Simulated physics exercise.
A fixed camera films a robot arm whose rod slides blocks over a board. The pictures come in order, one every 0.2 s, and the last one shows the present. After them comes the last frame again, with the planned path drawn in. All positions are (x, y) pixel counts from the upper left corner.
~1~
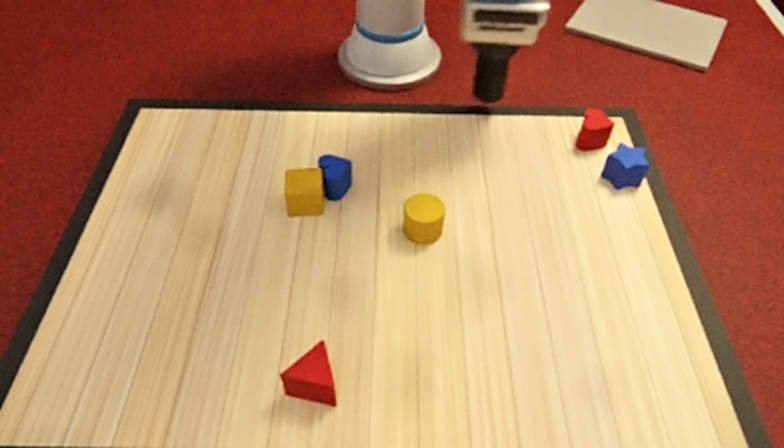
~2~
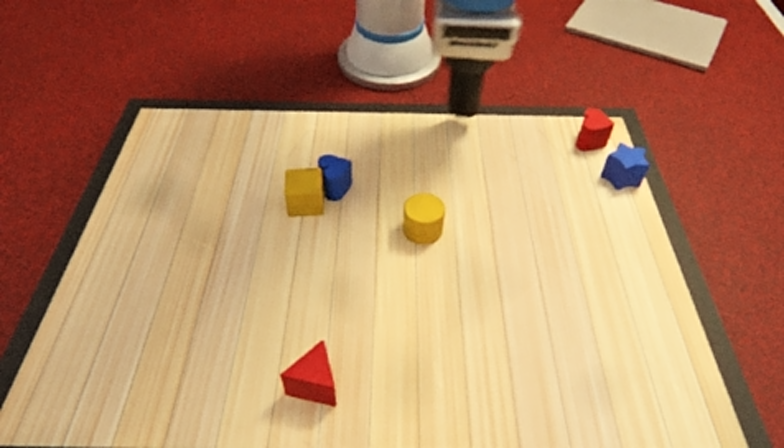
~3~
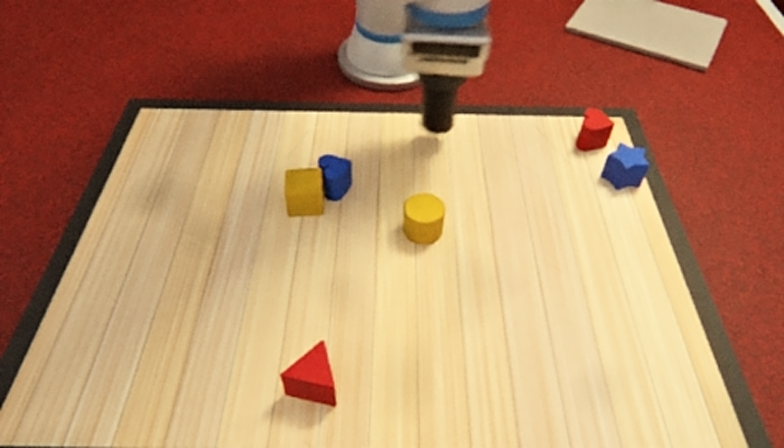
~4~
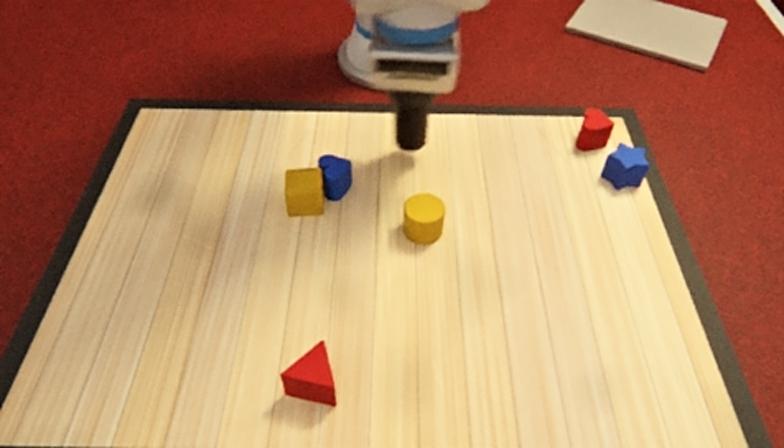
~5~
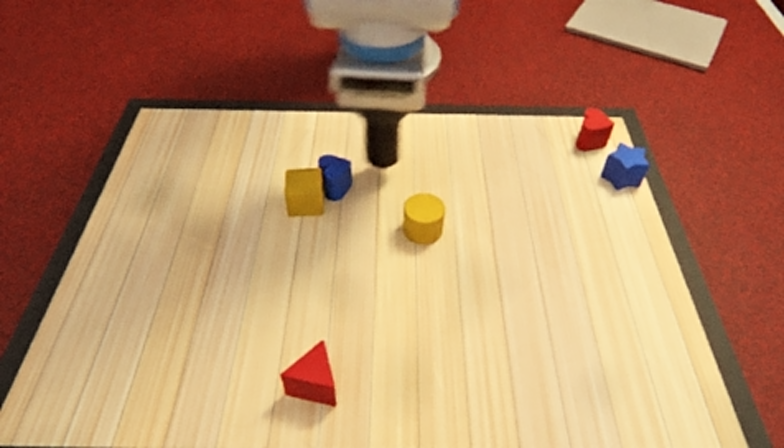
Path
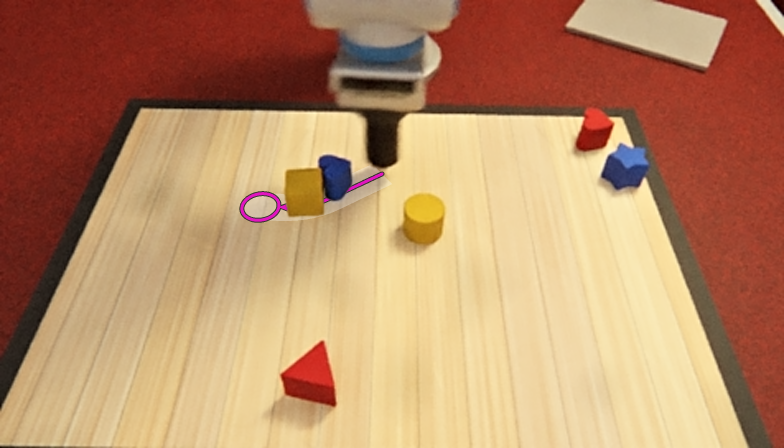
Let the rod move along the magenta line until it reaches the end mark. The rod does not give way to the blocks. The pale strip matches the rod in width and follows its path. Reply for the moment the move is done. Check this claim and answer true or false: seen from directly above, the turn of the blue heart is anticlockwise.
My answer: False.
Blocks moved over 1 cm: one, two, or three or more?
The push will move two blocks.
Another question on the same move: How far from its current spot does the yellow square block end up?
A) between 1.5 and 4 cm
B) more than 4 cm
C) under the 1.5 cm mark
Answer: B.
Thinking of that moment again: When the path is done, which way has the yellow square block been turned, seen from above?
Counter-clockwise, from overhead.
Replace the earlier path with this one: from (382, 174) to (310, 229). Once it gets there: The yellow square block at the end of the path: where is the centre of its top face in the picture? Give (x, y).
My best guess is (278, 187).
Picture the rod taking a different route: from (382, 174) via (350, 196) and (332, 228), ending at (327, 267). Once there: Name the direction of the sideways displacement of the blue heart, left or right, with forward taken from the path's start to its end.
It gets pushed right.
The drawn path runs from (382, 174) by way of (346, 191) and (306, 206) to (260, 207).
The first path, step by step. One third of the way, rod at (345, 175); yellow square block at (276, 188), turned 25° anticlockwise; blue heart at (307, 171), turned 25° clockwise.
Two thirds of the way, rod at (303, 190); yellow square block at (257, 191), turned 60° anticlockwise; blue heart at (276, 170), turned 95° clockwise.
At the end, rod at (257, 190); yellow square block at (215, 199), turned 85° anticlockwise; blue heart at (247, 163), turned 140° clockwise; yellow circular block not moved.
